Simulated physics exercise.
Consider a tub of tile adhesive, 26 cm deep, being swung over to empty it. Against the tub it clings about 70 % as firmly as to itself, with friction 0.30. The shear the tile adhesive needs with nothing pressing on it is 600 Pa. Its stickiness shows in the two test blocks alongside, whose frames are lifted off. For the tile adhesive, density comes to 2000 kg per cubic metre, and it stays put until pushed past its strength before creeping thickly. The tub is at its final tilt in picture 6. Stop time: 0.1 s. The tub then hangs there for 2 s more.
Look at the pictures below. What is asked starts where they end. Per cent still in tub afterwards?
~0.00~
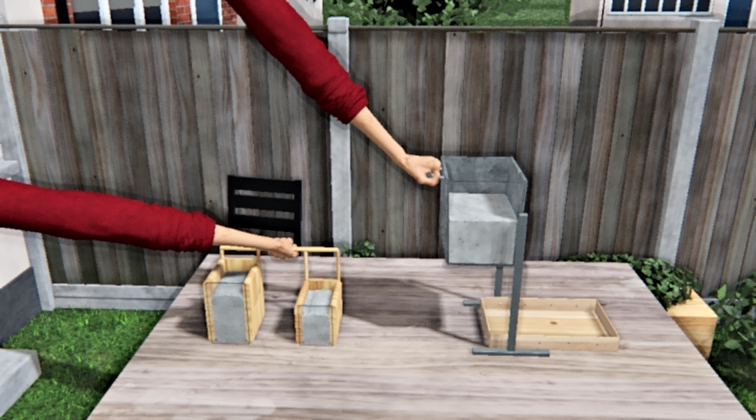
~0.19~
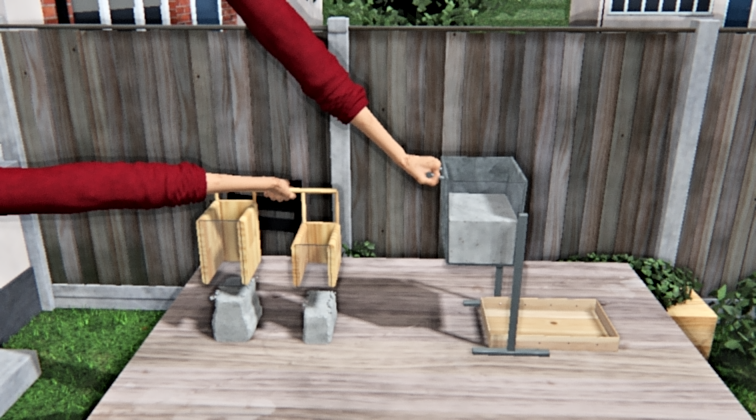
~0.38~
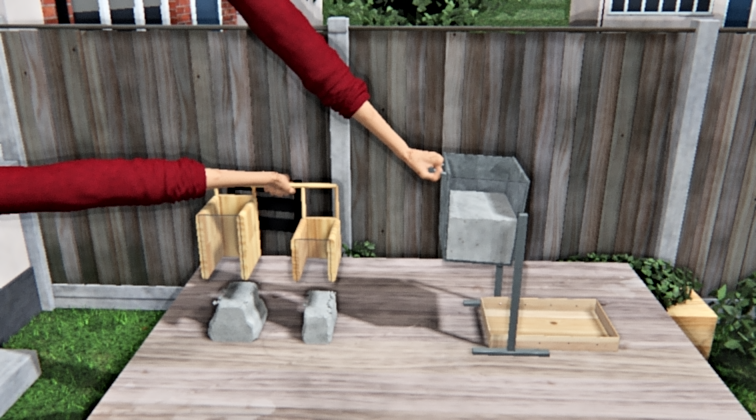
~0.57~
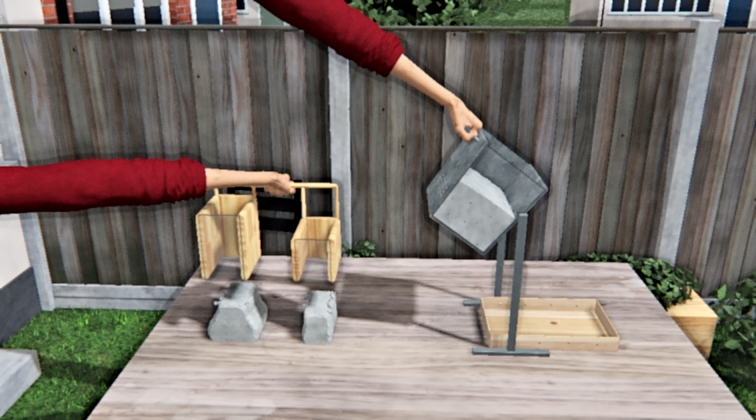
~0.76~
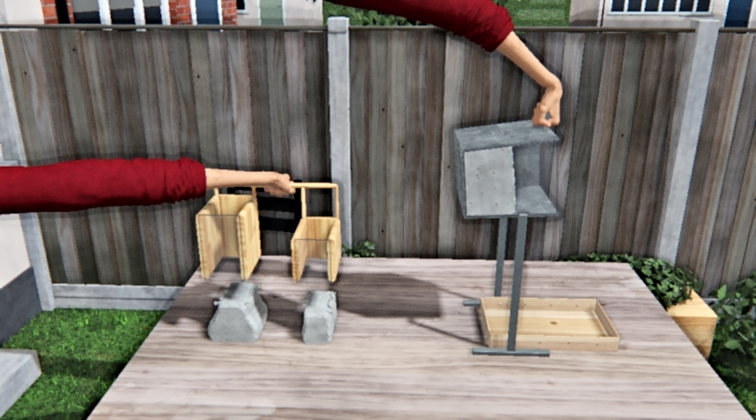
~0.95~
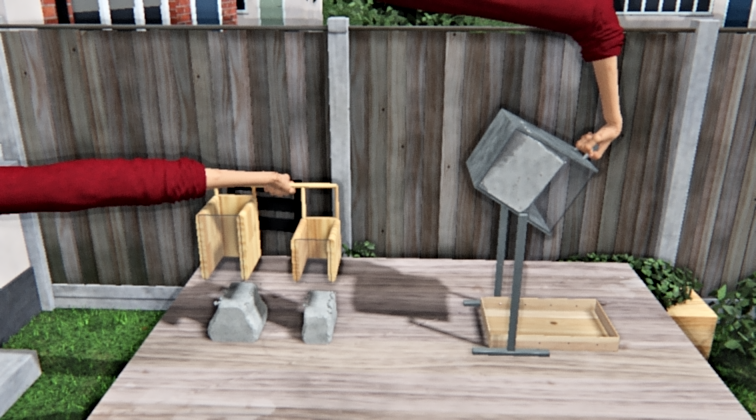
Approx. 0 %.
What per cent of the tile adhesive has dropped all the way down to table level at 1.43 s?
I'd say close to 70 per cent of it.
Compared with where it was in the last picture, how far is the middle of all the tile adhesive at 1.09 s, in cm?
Measured shift, roughly 12 cm.
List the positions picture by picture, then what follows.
The first picture shows handle-side rim at (449, 180), tilt 0 degrees; top of the tile adhesive at (465, 220); blocks stand 18 cm, 12 cm (left to right).
The second picture shows handle-side rim at (449, 180), tilt 0 degrees; top of the tile adhesive at (465, 220); blocks stand 16 cm, 11 cm (left to right).
The third picture shows handle-side rim at (451, 176), tilt 3 degrees; top of the tile adhesive at (453, 217); blocks stand 14 cm, 11 cm (left to right).
The fourth picture shows handle-side rim at (488, 144), tilt 37 degrees; top of the tile adhesive at (463, 182); blocks stand 14 cm, 11 cm (left to right).
The fifth picture shows handle-side rim at (558, 141), tilt 85 degrees; top of the tile adhesive at (508, 148); blocks stand 14 cm, 11 cm (left to right).
The sixth picture shows handle-side rim at (595, 172), tilt 120 degrees; top of the tile adhesive at (530, 138); blocks stand 14 cm, 11 cm (left to right).
After 1.09 s, the tub is at 120 degrees and holds 84 %.
After 1.26 s, the tub is at 120 degrees and holds 16 %.
After 1.43 s, the tub is at 120 degrees and holds 0 %.
After 1.60 s, the tub is at 120 degrees and holds 0 %.
After 2.95 s, at the end, the tub is at 120 degrees and holds 0 %.
